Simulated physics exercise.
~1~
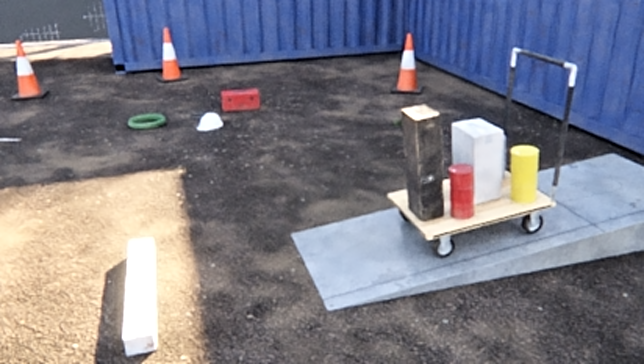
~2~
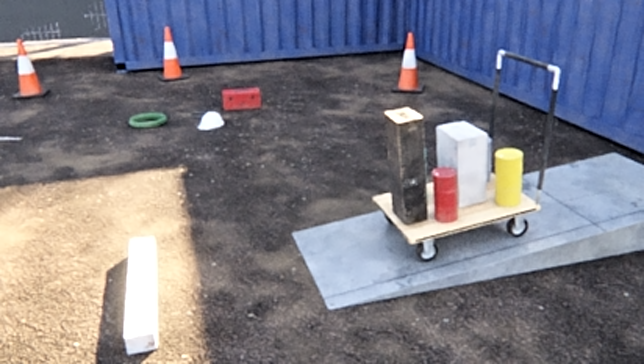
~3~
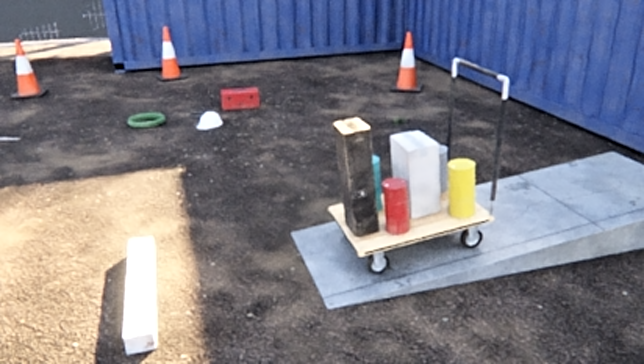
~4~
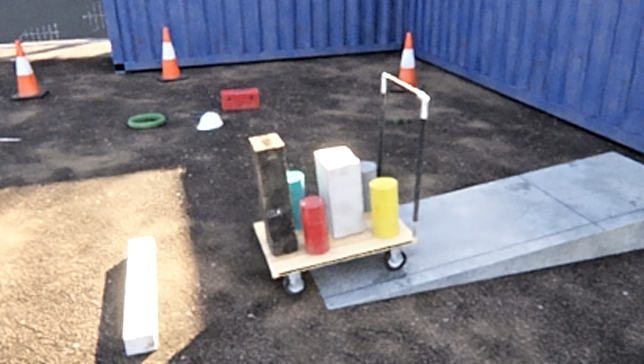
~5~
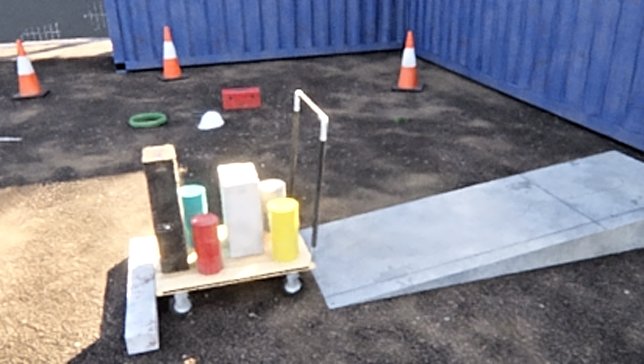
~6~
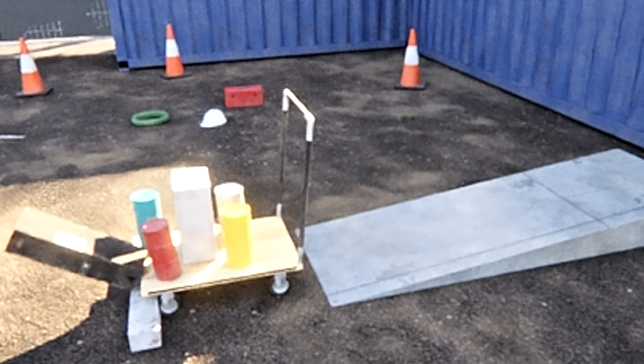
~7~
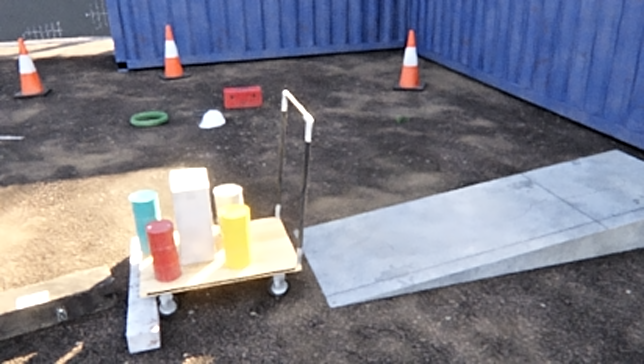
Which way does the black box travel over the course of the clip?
The black box travels to the left, first riding on the trolley and then toppling off its front end.
A loaded trolley rolls down a ramp to a kerb, and its black box topples off.
